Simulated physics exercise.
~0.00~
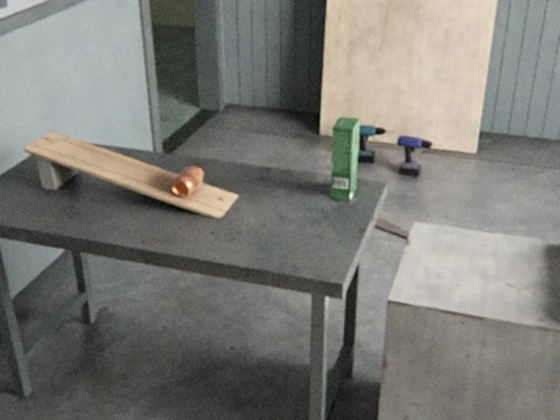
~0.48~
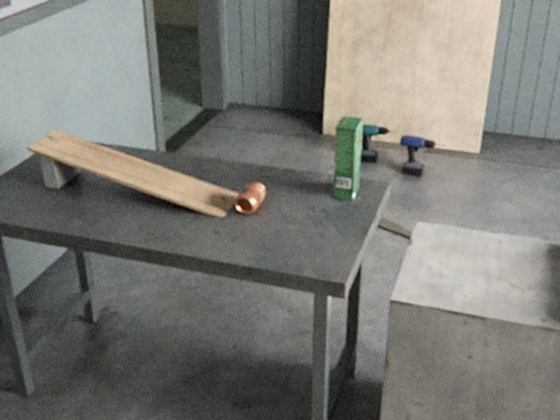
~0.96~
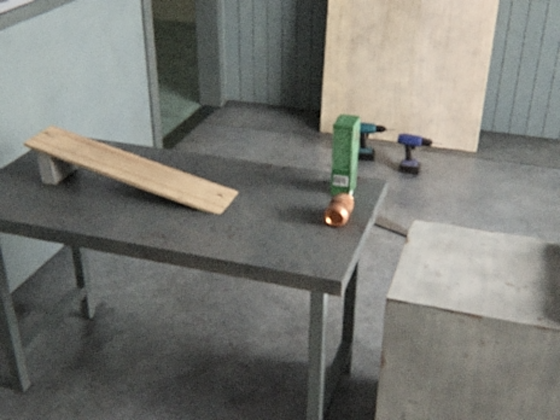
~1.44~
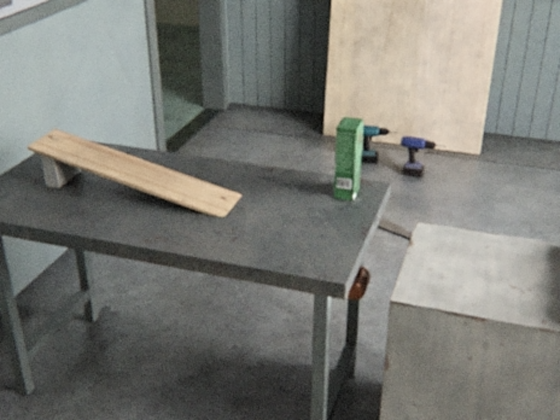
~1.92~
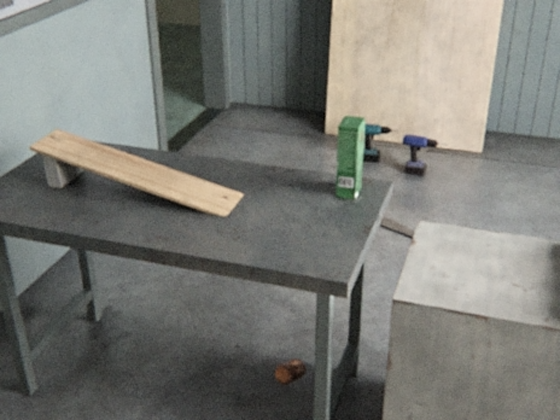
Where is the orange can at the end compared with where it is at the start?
At the start the orange can is on the wooden ramp on top of the table. At the end it is down on the floor, near the table's right legs.
